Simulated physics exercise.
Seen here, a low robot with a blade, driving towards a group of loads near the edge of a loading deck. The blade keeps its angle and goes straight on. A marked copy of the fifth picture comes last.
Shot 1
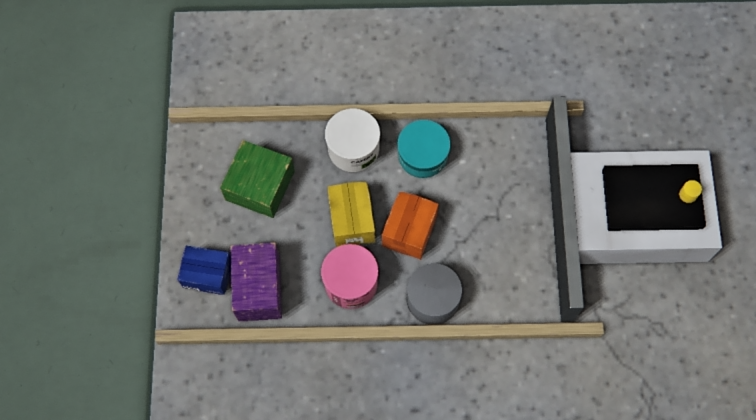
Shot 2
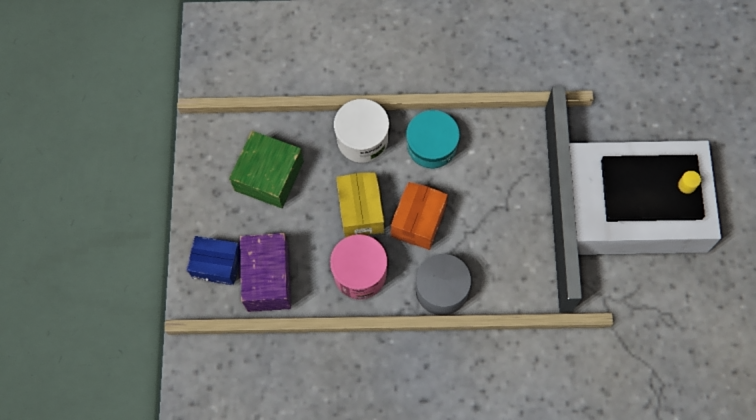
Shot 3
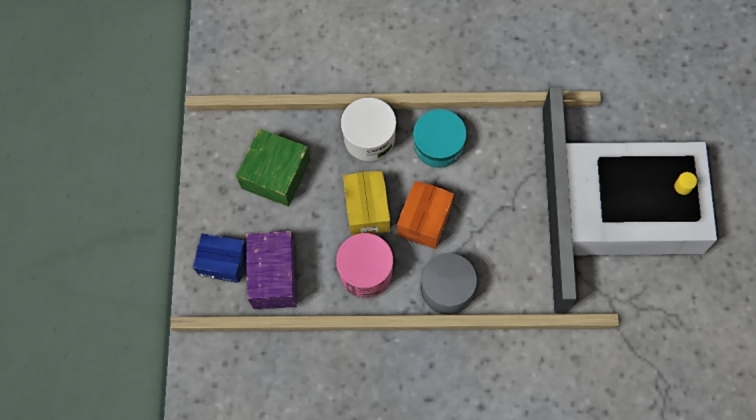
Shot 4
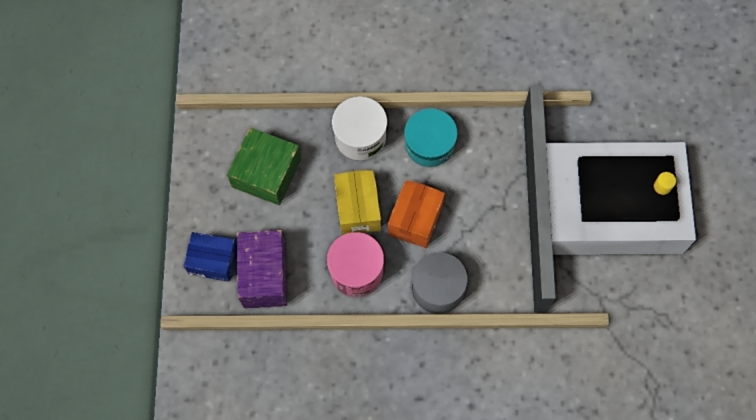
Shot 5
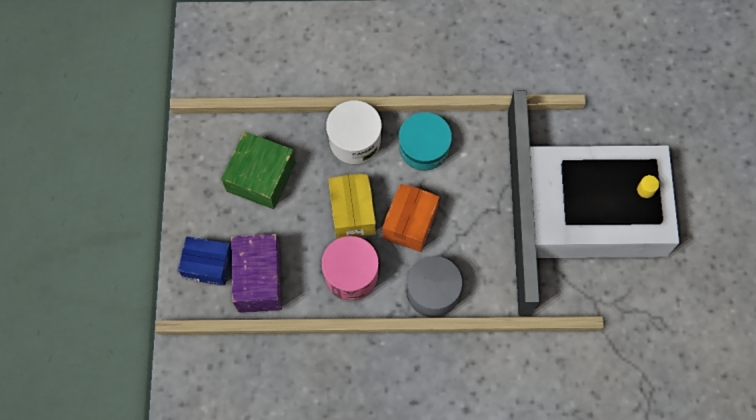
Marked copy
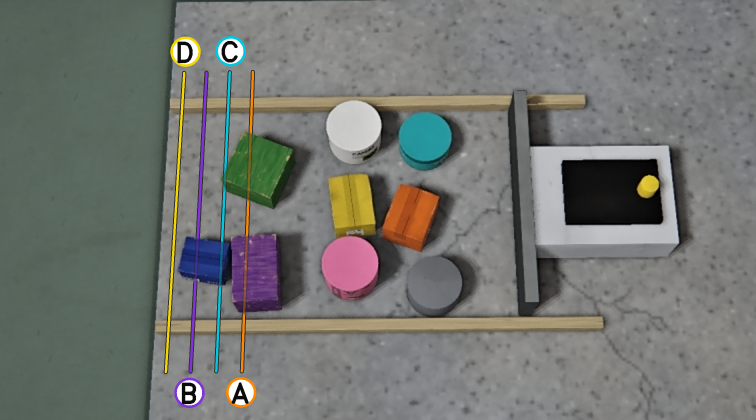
A white, box-shaped machine with a dark blade across its front sits at the right of a speckled grey deck, seen from above, with green ground at the left. Between two pale wooden rails are green, blue, purple, yellow and orange blocks and white, turquoise, pink and grey cylinders. The view shifts slightly as the machine creeps left, while the objects stay in place, untouched.
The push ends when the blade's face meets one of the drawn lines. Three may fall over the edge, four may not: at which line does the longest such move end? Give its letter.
No fourth one falls up to A.
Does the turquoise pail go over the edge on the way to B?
No.
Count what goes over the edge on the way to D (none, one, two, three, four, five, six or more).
Six or more.
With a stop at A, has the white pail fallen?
No.
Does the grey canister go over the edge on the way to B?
No.
On the marked copy, A at (248, 214); B at (199, 215); C at (223, 214); D at (176, 215).
Taking A. A third of the way, robot (503, 192); grey canister (391, 288); white pail (338, 132).
Two thirds of the way, robot (400, 193); blue box (155, 280); purple crate (202, 275).
When it is over, robot (325, 194); purple crate over the edge; blue box over the edge; three fallen.
As for the rest, B drops five; C drops five; D drops nine.
